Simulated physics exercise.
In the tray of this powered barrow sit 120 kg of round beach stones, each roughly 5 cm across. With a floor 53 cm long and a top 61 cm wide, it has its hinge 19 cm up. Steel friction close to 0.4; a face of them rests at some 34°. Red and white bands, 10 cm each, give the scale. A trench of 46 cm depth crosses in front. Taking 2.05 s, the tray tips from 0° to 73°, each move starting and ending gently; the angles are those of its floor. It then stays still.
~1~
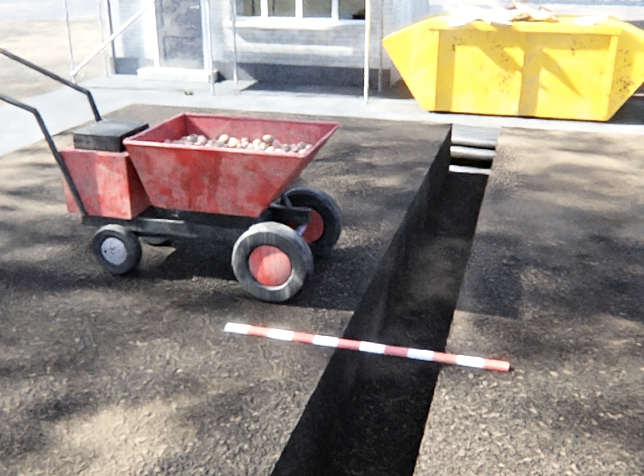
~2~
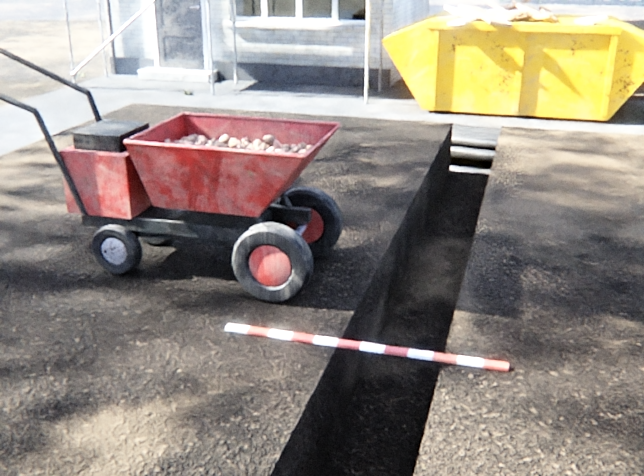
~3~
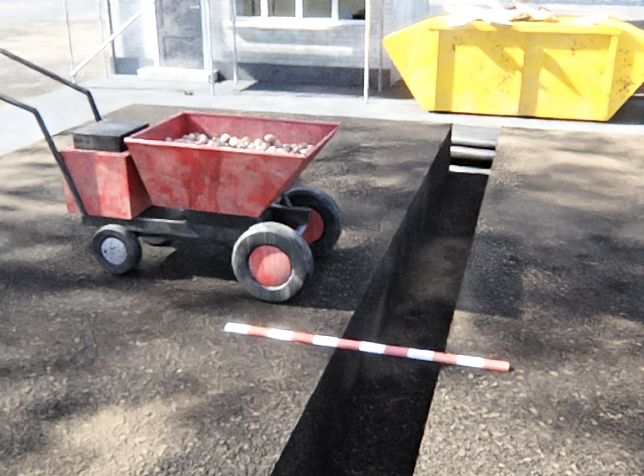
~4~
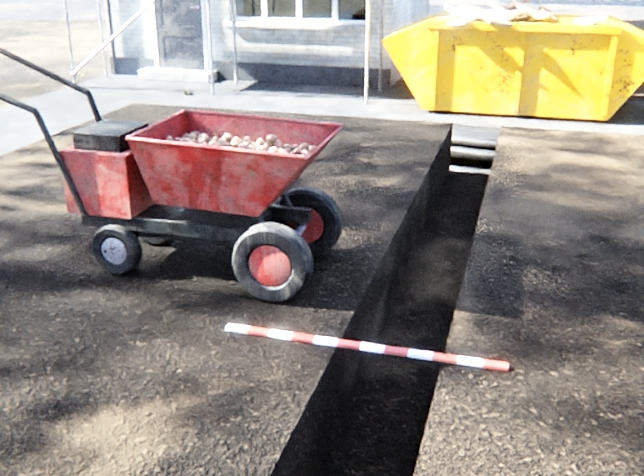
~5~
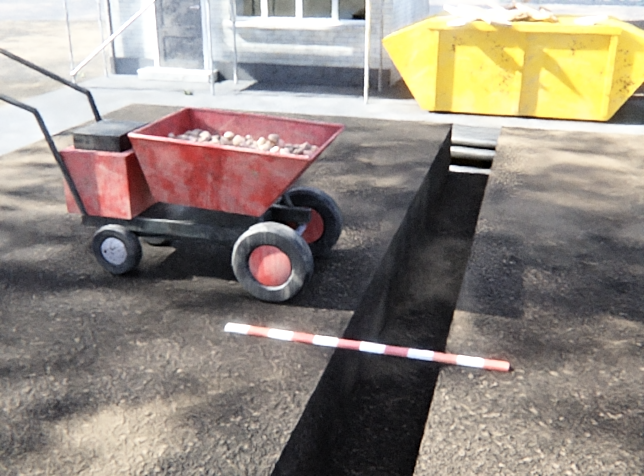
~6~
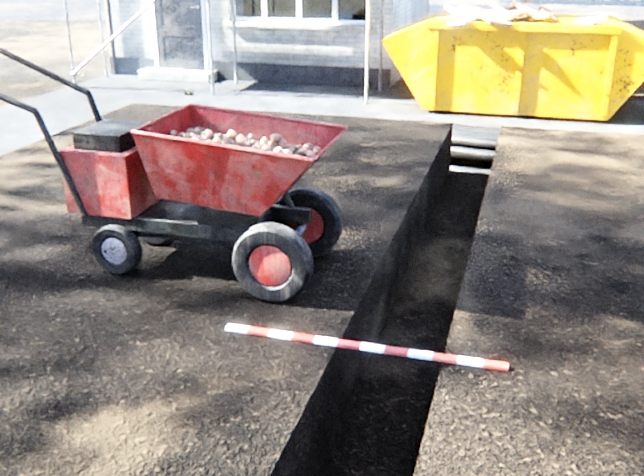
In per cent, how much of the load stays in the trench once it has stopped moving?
I would say about 86 per cent.
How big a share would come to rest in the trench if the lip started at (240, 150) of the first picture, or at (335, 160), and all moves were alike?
Some 95 and some 40 per cent, in that order.
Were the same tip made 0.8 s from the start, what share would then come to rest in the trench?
That works out at about 60 in a hundred.
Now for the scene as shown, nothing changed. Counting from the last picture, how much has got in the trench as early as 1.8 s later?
About 55 per cent by then.
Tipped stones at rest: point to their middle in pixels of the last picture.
Their middle ends up near (424, 364).
Then, 1.2 s after the last picture the floor is at 62°, 97 % in the tray, 3 % in the trench; the foremost stones are at (424, 255).
Then, 1.8 s after the last picture the floor is at 73°, 32 % in the tray, 56 % in the trench, 12 % past the trench; the foremost stones are at (549, 297).
Then, 2.2 s after the last picture the floor is at 73°, 10 % in the tray, 76 % in the trench, 14 % past the trench; the foremost stones are at (596, 293).
Then, 4.1 s after the last picture the floor is at 73°, 0 % in the tray, 86 % in the trench, 14 % past the trench; the foremost stones are at (607, 293).
